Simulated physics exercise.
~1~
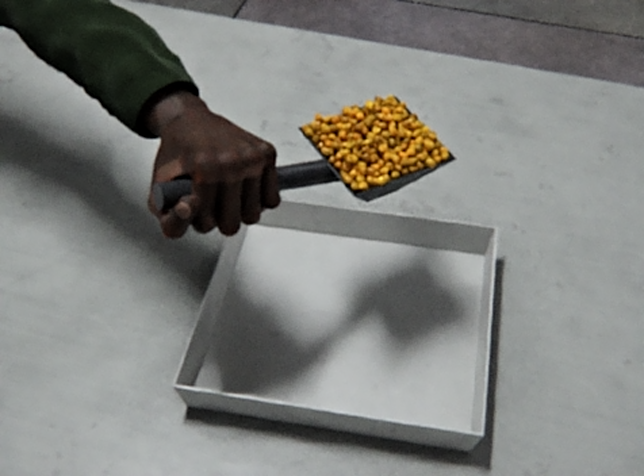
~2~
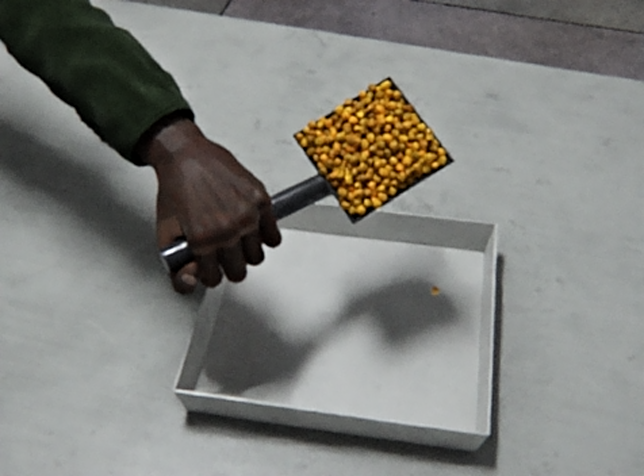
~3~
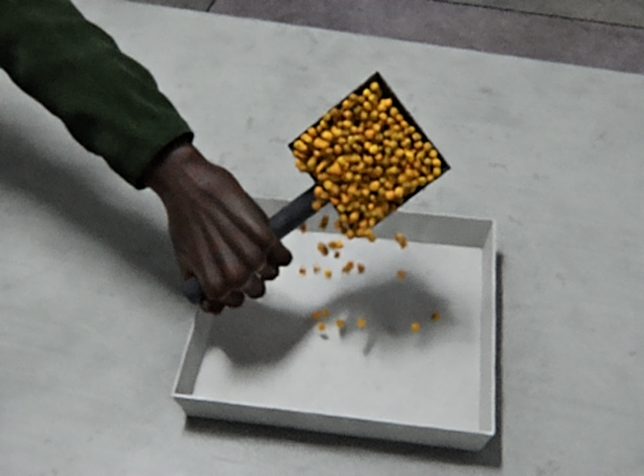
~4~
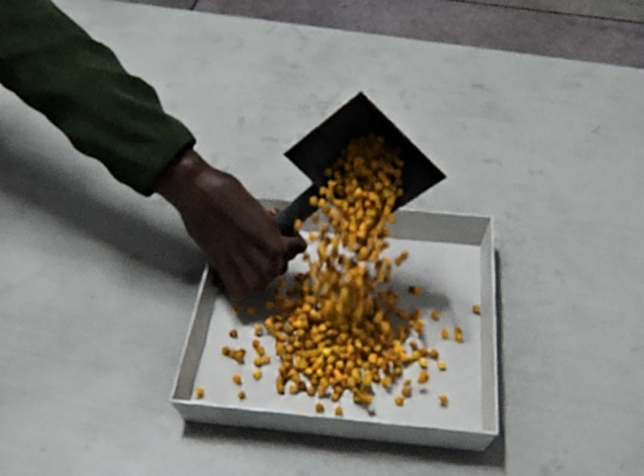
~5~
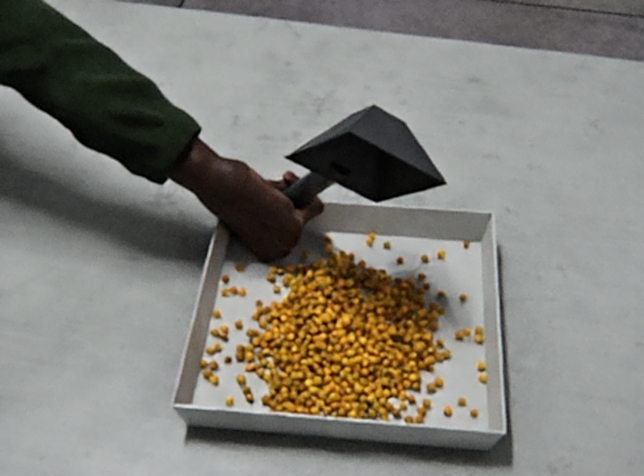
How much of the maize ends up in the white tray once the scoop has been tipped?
A large amount ends up there, as the scoop empties and the kernels form a broad heap across much of the tray floor.
